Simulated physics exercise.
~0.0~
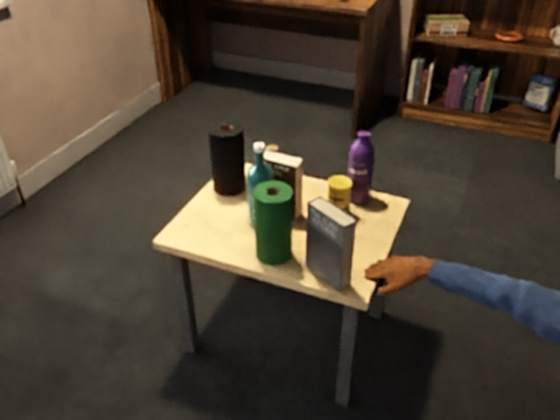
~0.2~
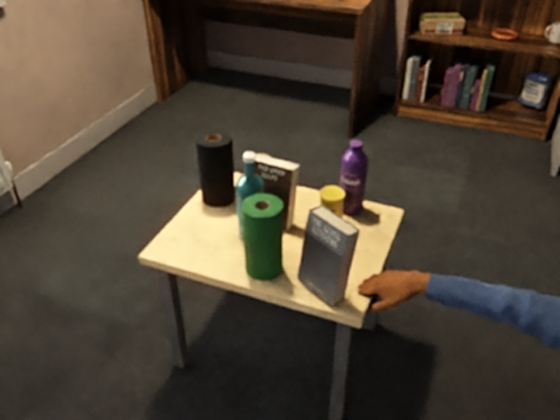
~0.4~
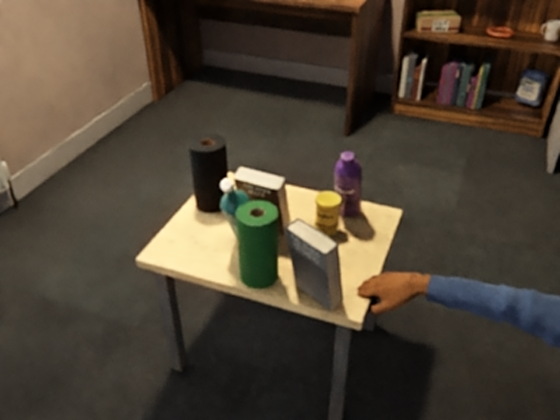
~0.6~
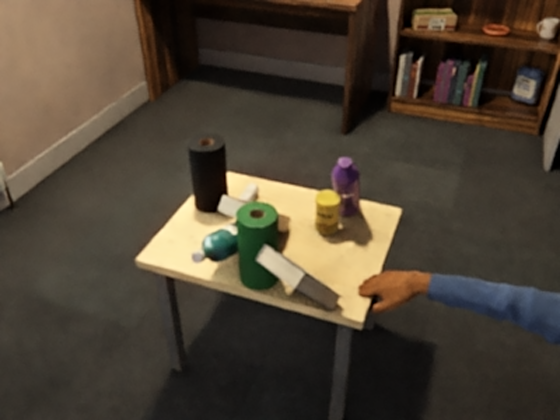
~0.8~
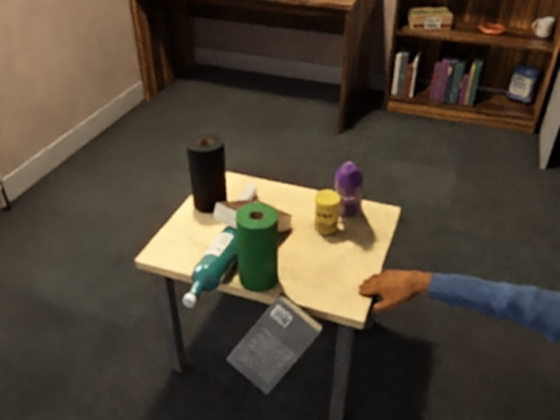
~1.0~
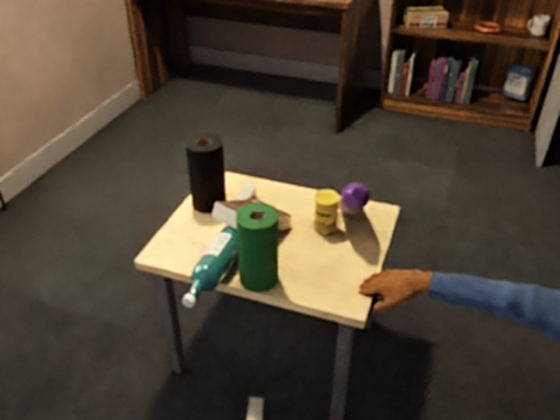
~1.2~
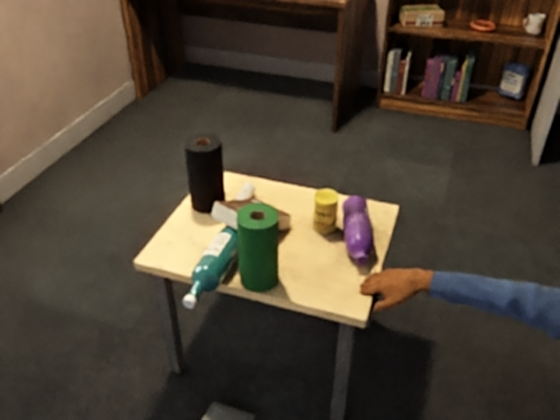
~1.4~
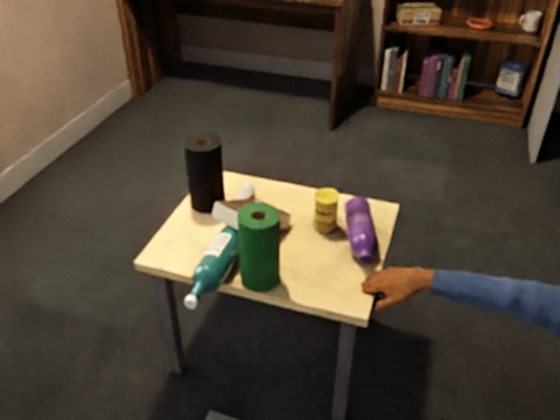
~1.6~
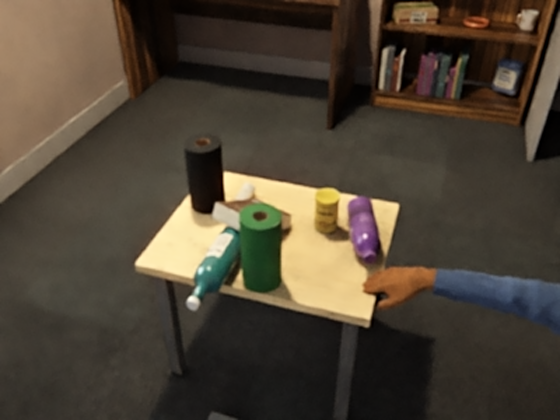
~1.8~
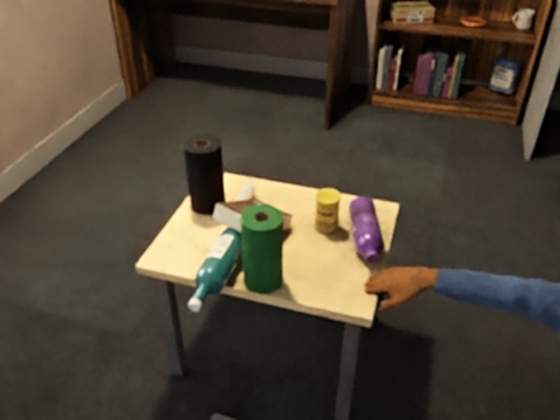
On a small table jerked by a hand, bottles and books topple, one book falling off.
